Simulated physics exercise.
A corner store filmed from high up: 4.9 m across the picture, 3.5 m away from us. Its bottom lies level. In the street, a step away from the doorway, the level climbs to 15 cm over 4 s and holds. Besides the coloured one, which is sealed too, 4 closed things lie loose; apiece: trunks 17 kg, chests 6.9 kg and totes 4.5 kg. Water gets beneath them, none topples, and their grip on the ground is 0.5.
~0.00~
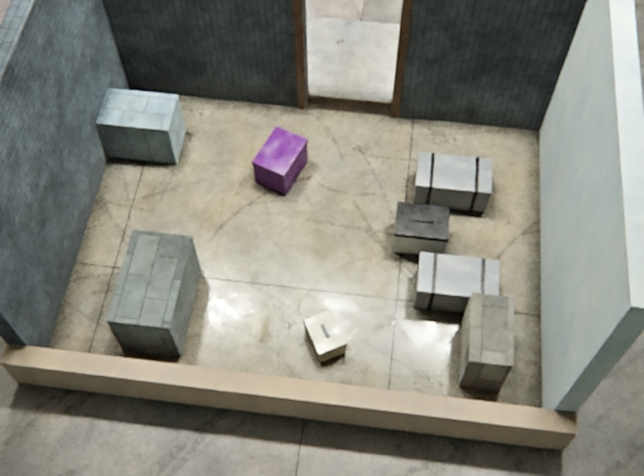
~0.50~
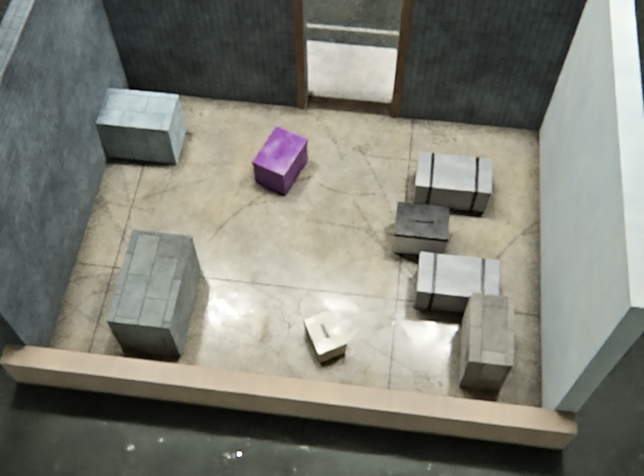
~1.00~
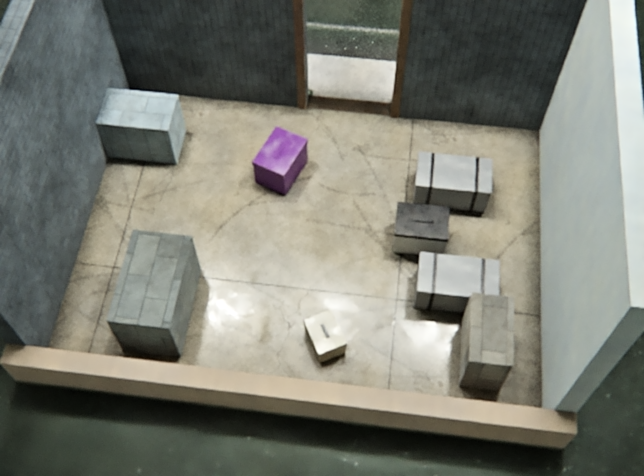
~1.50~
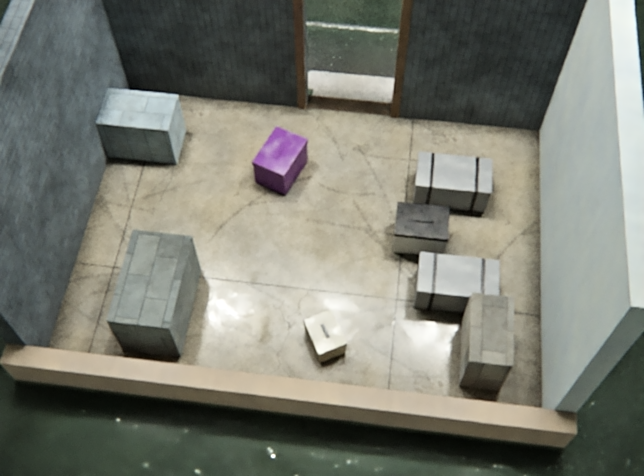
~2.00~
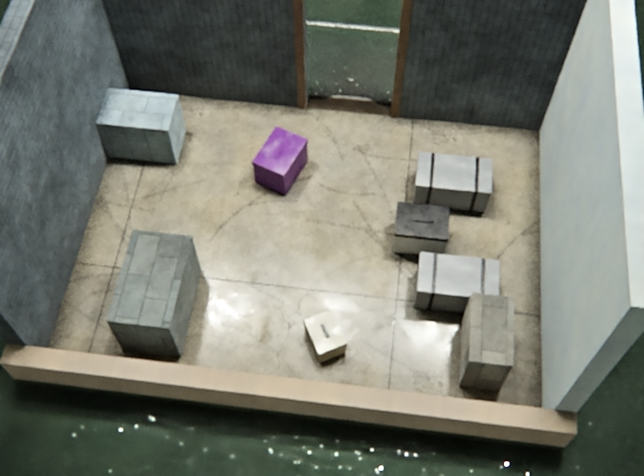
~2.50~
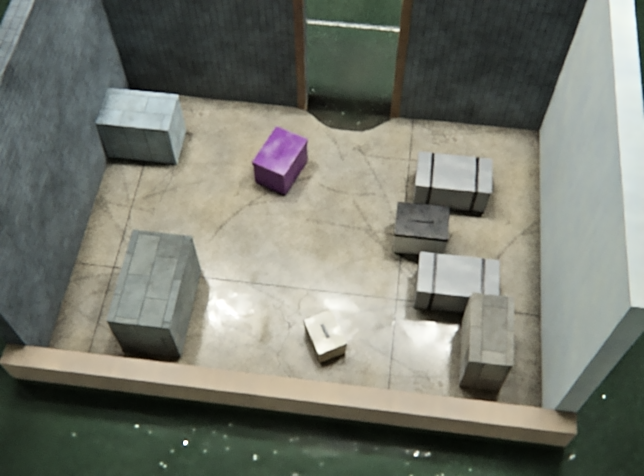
A grey-walled store room with a pale, level floor and a doorway in its back wall is seen from high up. A purple box sits left of centre towards the back, with grey and whitish boxes at both sides and a small pale one near the front. Dark green water spreads over the ground outside, then edges in through the doorway, while the boxes and camera stay still.
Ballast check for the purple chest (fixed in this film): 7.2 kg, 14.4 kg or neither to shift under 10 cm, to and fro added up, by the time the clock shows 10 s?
Verdict: Only the higher weight holds it.
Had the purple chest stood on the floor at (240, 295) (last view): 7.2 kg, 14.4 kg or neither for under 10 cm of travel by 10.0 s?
Only the larger holds.
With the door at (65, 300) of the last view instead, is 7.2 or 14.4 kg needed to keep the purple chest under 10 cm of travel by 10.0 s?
In that case only the larger load is enough.
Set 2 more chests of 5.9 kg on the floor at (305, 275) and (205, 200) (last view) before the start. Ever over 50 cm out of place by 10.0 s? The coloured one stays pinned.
In that order: Over, less.
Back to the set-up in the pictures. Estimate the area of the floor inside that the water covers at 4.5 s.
Some 4.0 m2.
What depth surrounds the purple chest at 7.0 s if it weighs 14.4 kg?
About 3 cm.
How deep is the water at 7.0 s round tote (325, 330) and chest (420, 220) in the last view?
About 5 and 3 cm.
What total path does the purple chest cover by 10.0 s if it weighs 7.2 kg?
About 80 cm.
After 3.5 s the purple chest would be 0 cm from its start with 7.2 kg and 0 cm from its start with 14.4 kg; 1 cm of water round it then.
After 4.5 s the purple chest would be 11 cm from its start with 7.2 kg and 0 cm from its start with 14.4 kg; 3 cm of water round it then.
After 7.0 s the purple chest would be 72 cm from its start with 7.2 kg and 0 cm from its start with 14.4 kg; 3 cm of water round it then.
After 10.0 s the purple chest would be 81 cm from its start with 7.2 kg and 0 cm from its start with 14.4 kg; 3 cm of water round it then.
